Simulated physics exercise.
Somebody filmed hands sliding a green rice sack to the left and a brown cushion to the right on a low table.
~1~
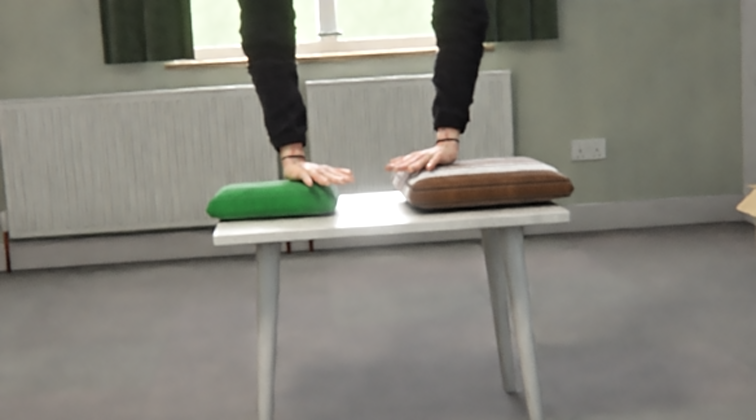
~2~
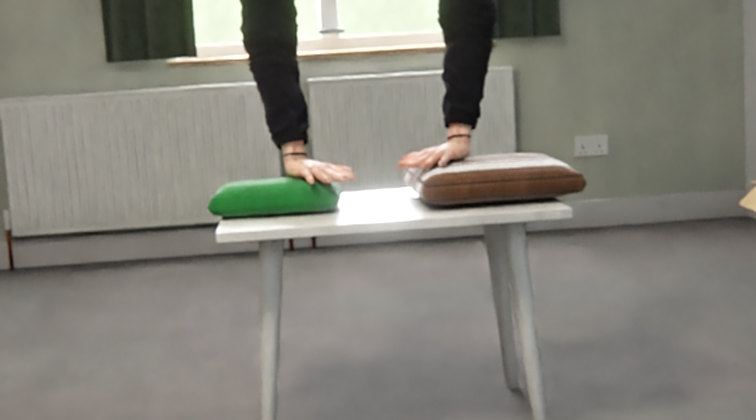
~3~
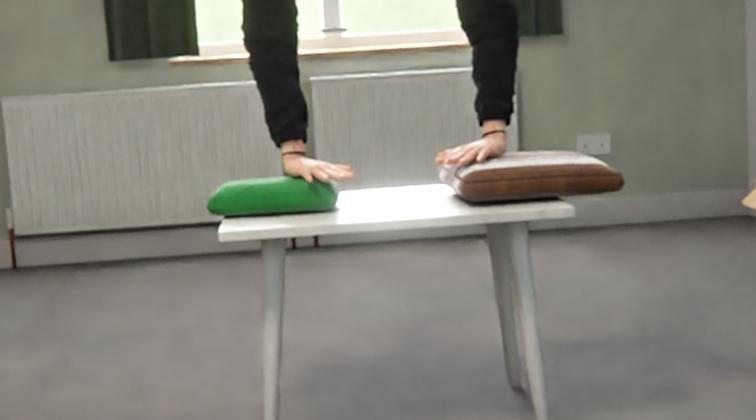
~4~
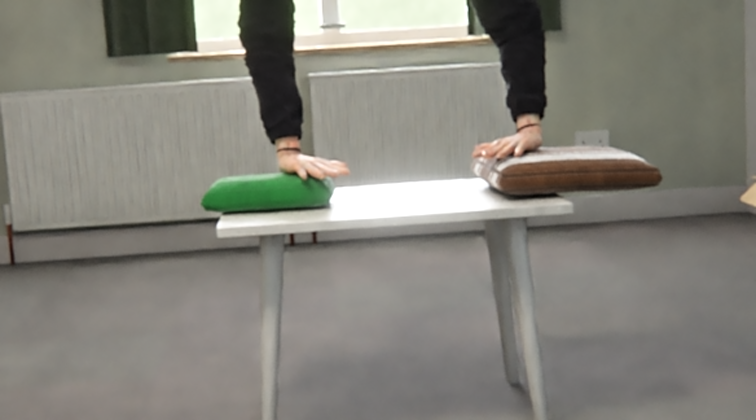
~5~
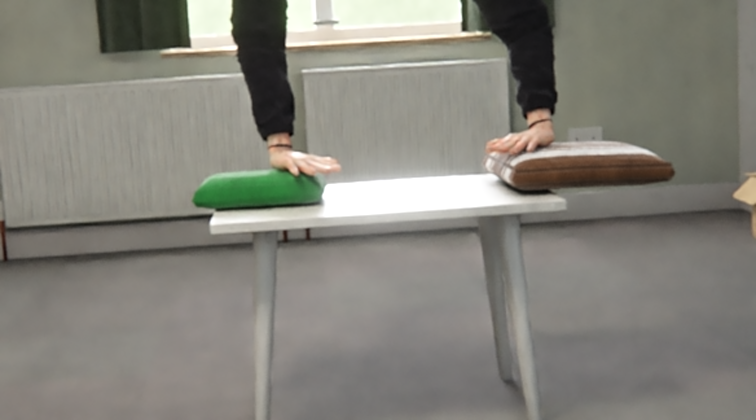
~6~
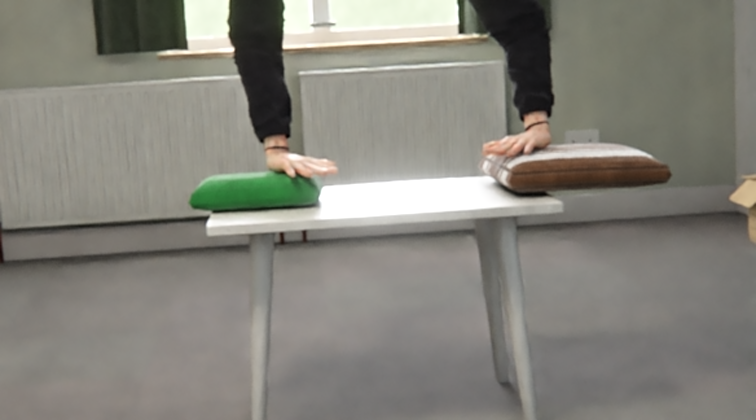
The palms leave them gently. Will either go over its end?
The green rice sack stays up there; the brown cushion tips over and falls.
Then, 0.28 s past the final frame, rice sack unmoved; cushion falling near (576, 213).
Then, 0.54 s past the final frame, rice sack unmoved; cushion falling near (623, 283).
Then, 0.80 s past the final frame, rice sack unmoved; cushion on the floor near (700, 350).
When it is over, rice sack unmoved; cushion on the floor near (710, 357). The green rice sack remains on top and the brown cushion goes down.
